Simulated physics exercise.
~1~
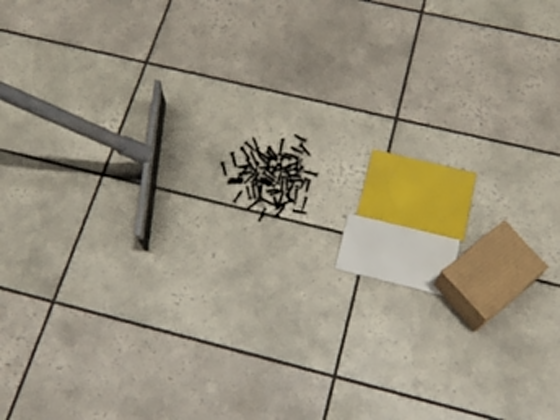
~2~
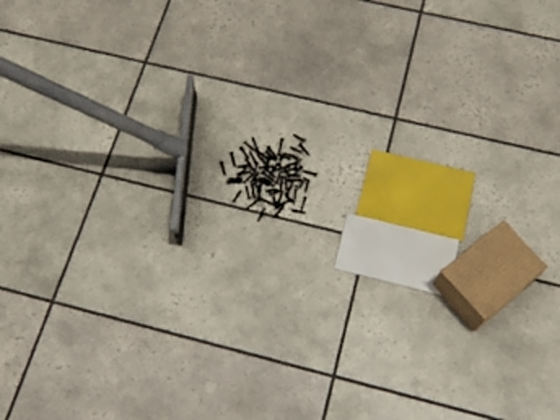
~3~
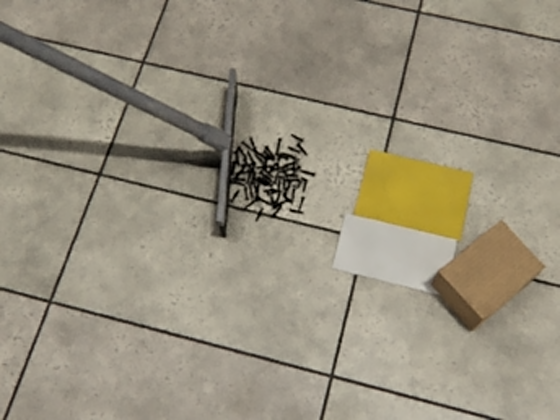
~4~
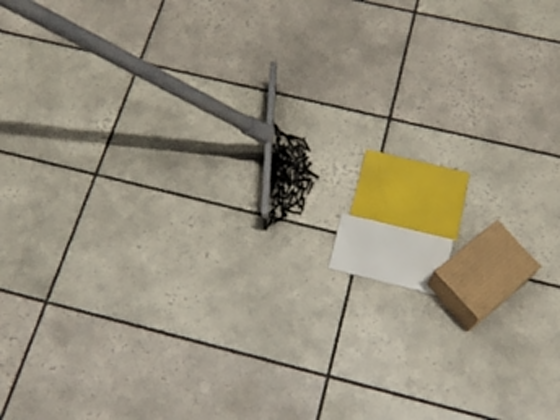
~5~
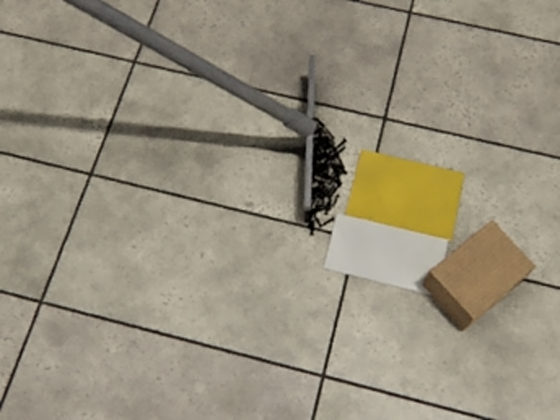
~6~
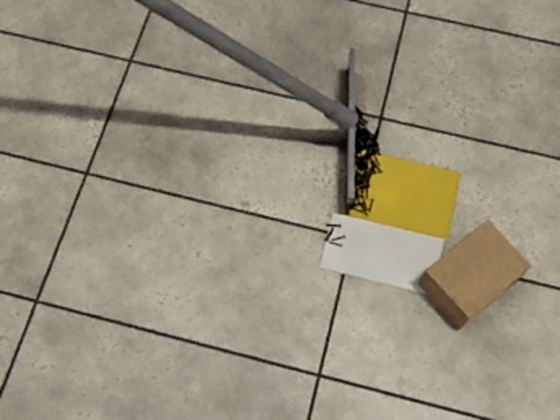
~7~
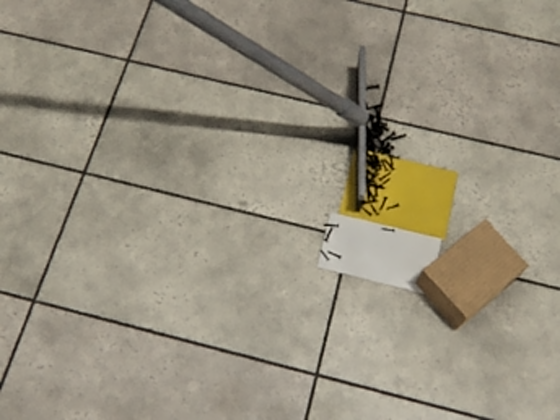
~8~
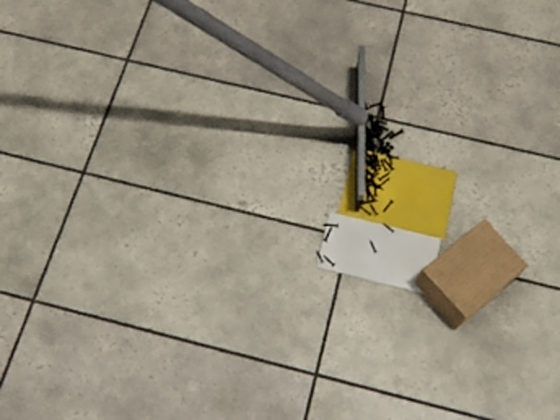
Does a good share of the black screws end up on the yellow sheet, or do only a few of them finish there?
A good share of the screws ends up on the yellow sheet, around the stopped blade. The white sheet gets only a few scattered ones.
